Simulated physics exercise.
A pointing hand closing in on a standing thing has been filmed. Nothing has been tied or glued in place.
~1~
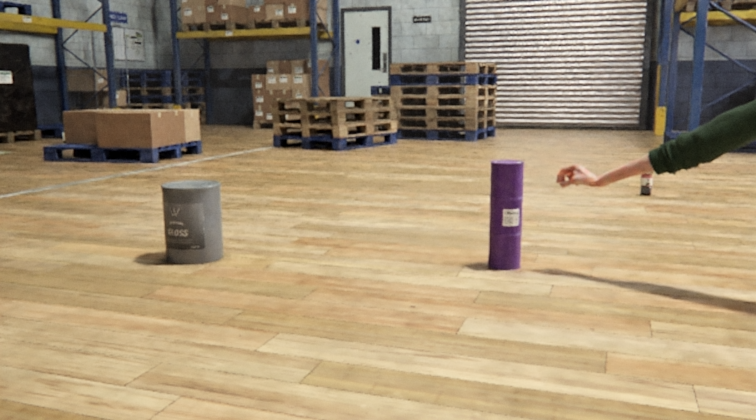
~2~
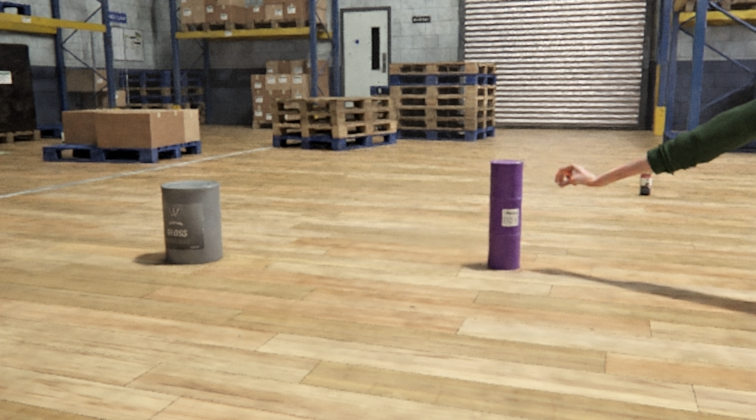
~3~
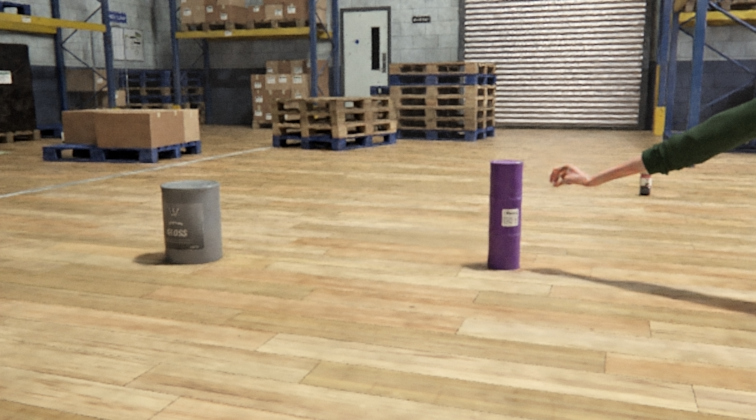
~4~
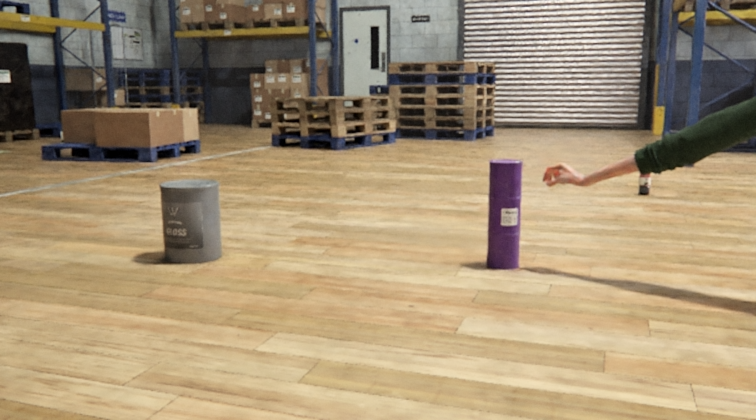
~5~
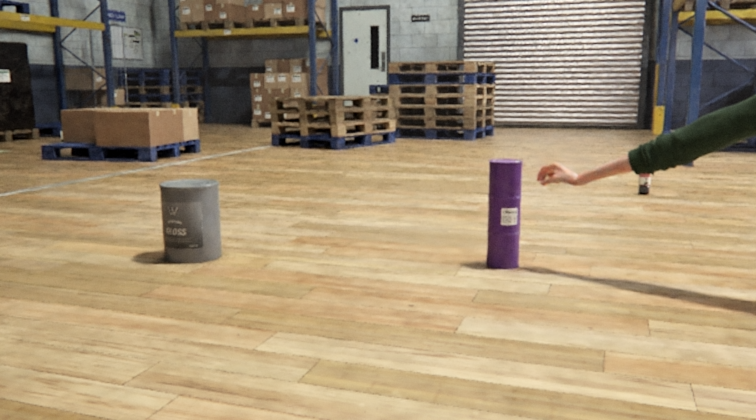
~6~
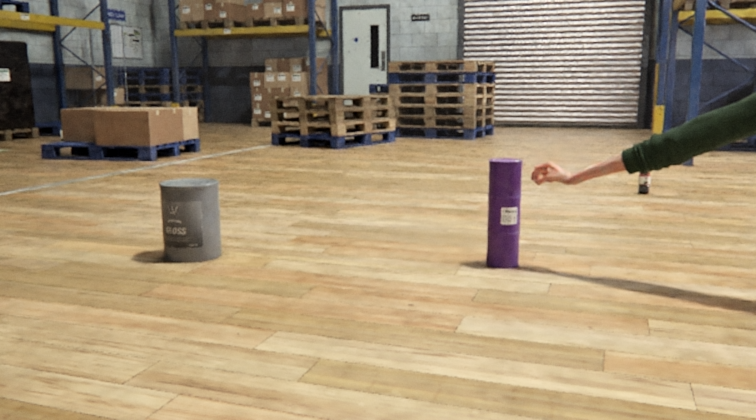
In a warehouse, a hand in a green sleeve moving slowly left toward an upright purple canister, a grey drum standing still.
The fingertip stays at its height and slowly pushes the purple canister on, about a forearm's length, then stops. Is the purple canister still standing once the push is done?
In the end it winds up down, you know.
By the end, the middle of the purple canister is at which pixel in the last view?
End point in the final view: About (431, 243).
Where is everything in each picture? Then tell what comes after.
In the first picture, purple canister (506, 215).
In the second picture, purple canister (505, 215).
In the third picture, purple canister (505, 215).
In the fourth picture, purple canister (504, 214).
In the fifth picture, purple canister (504, 214).
In the sixth picture, purple canister (504, 213).
Then, 0.60 s on from there, purple canister turned 16° from how it was put near (489, 210).
Then, 1.10 s on from there, purple canister turned 60° from how it was put near (450, 222).
Then, 1.20 s on from there, purple canister on its side near (434, 244).
In the end, toppled on the floor, purple canister. At the end, from the last picture's camera, purple canister near (431, 243).
